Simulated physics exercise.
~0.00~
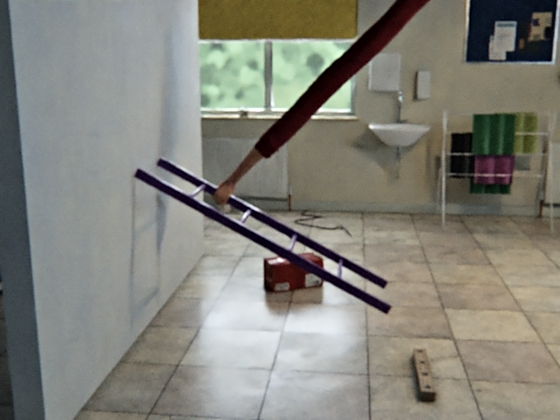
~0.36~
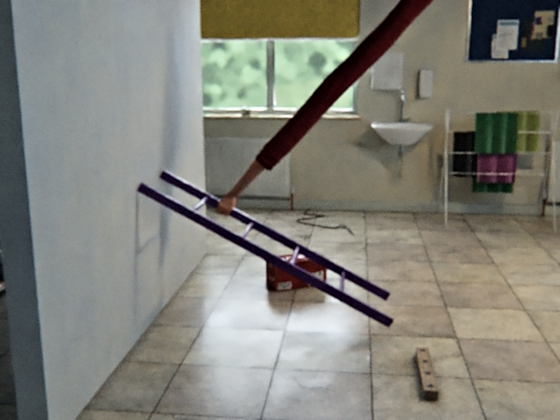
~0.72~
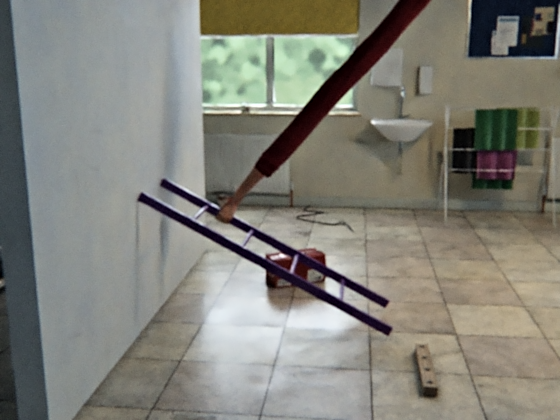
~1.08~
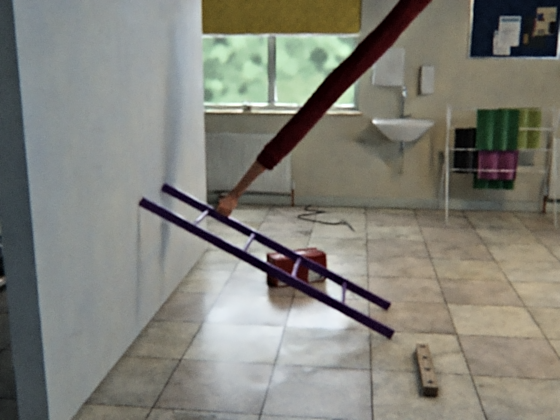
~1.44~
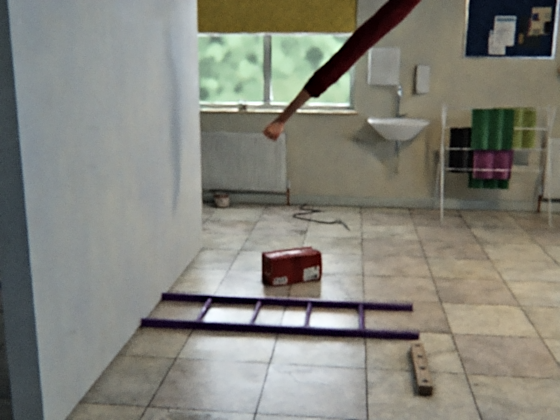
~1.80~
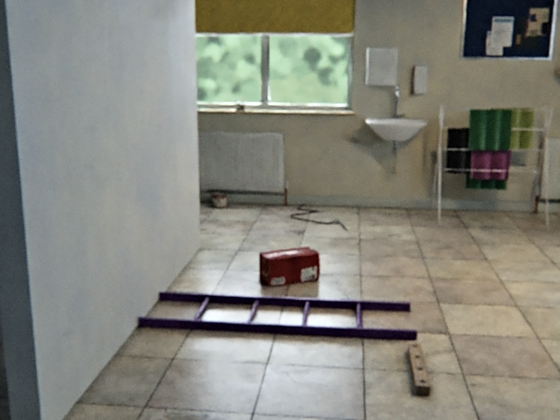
A hand lowering a purple ladder-like rack beside a pale wall, then letting go as it drops flat onto the tiled floor.
